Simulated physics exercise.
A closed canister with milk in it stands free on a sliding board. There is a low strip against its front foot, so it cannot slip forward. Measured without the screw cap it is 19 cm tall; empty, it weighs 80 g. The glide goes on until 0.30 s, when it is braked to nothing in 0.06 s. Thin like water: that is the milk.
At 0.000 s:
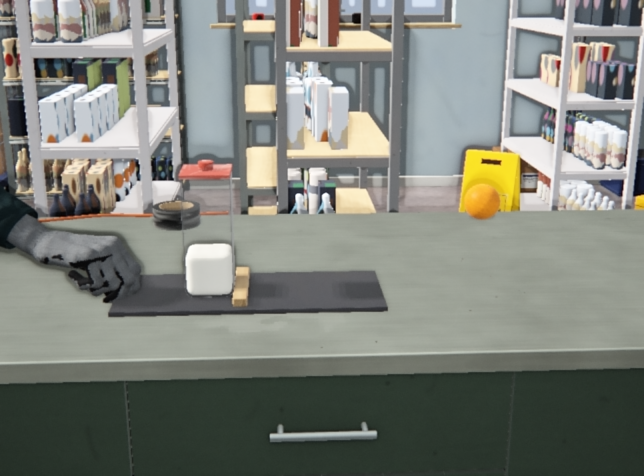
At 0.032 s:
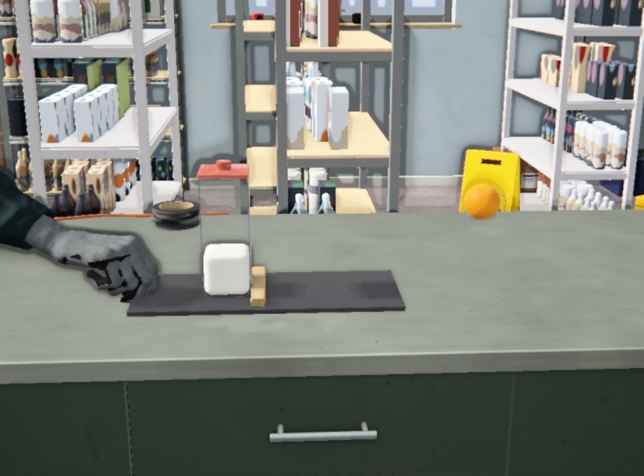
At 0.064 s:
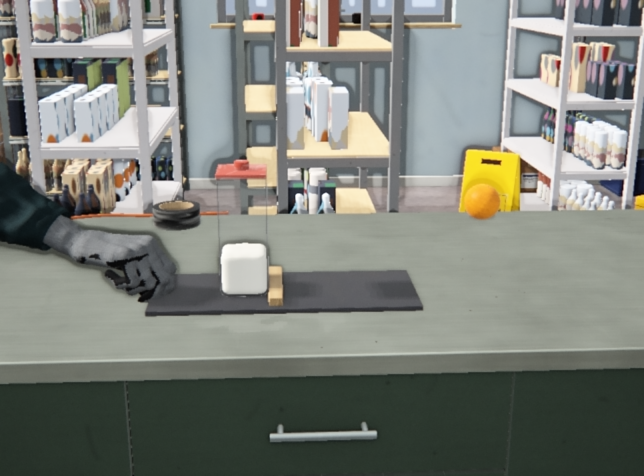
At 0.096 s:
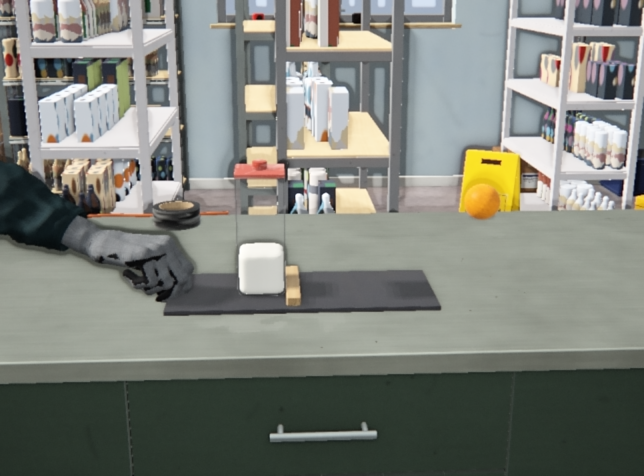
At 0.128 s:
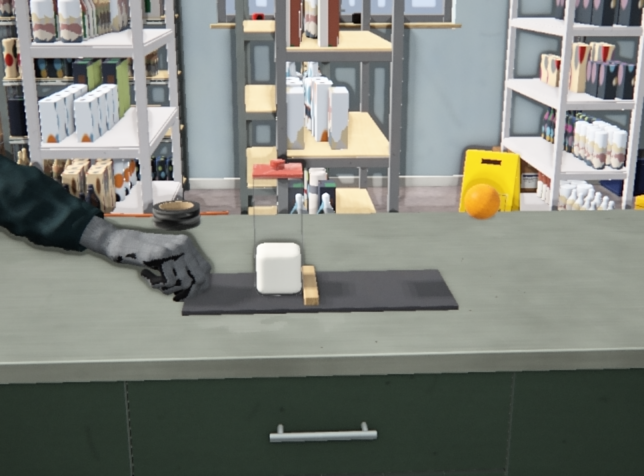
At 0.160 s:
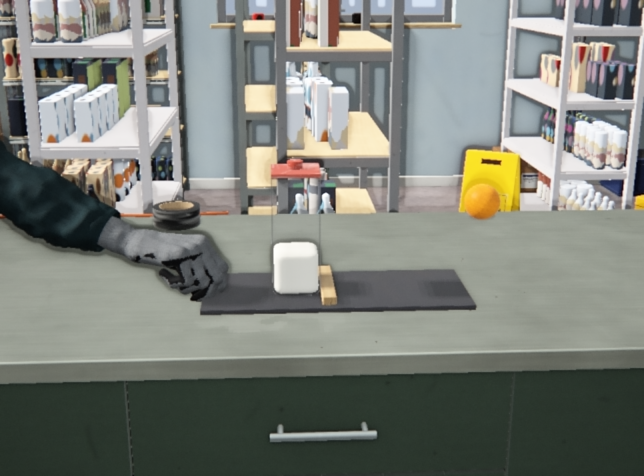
To begin with, a gloved-looking gray hand rests at the left end of a dark board on a counter, where a clear, red-capped canister of white milk stands behind a low wooden strip. The hand then pushes the board steadily a short way right, and the upright canister rides along, its milk staying level.
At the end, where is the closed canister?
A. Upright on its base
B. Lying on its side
Upright on its base.
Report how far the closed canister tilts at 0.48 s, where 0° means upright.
Measured tilt, approx.: 14 degrees.
Then, 0.36 s in, the board moves at 0.00 m/s; the closed canister leans 5°.
Then, 0.48 s in, the closed canister leans 13°.
Then, 0.64 s in, the closed canister stands where it began.
Then, 0.86 s in, the closed canister stands where it began.
Finally, the closed canister stands where it began.
